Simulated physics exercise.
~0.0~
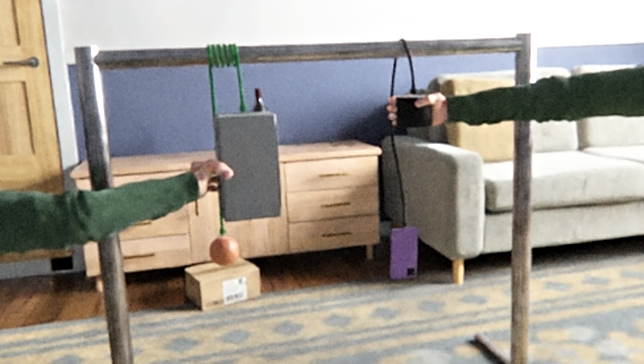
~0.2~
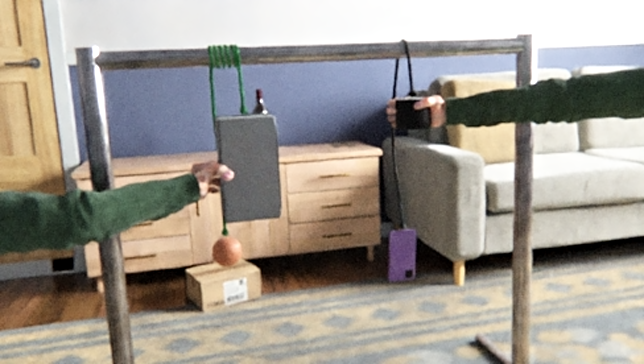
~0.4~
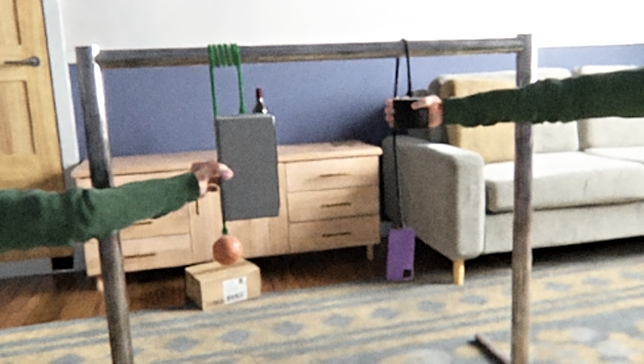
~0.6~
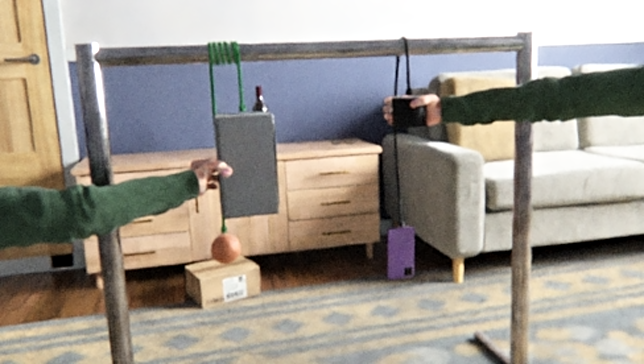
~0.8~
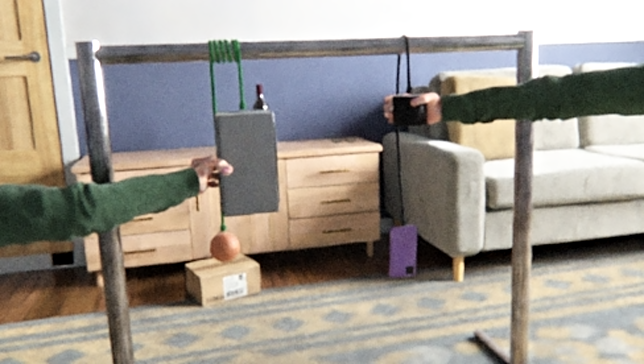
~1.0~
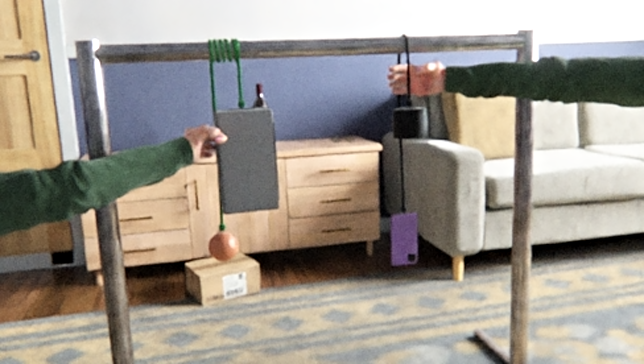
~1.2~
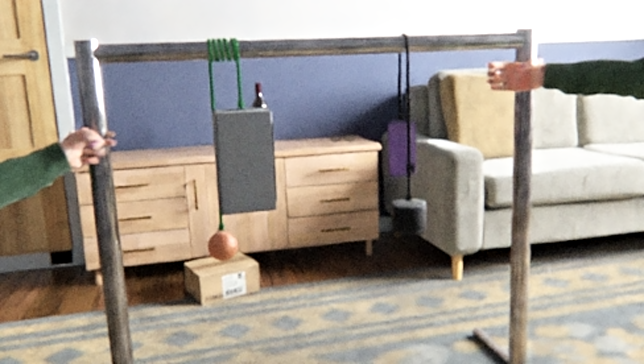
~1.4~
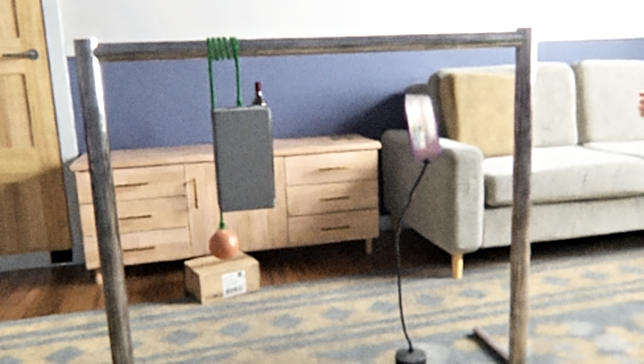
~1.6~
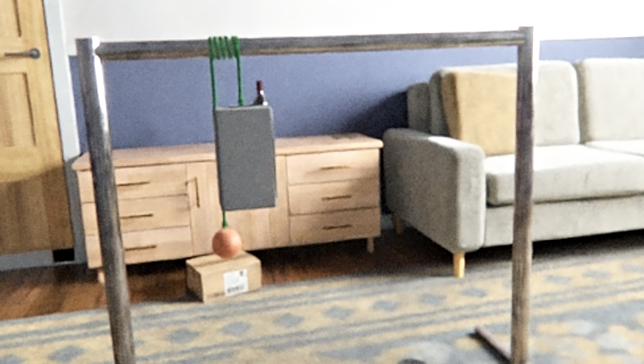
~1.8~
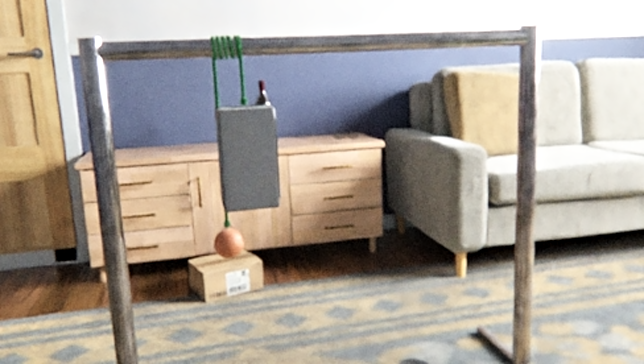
The small black object on the right-hand cord dropped to the floor once the hand let go, pulling the purple phone up and off the rail, while the grey case and orange stayed hanging from the green cord after the other hand withdrew.
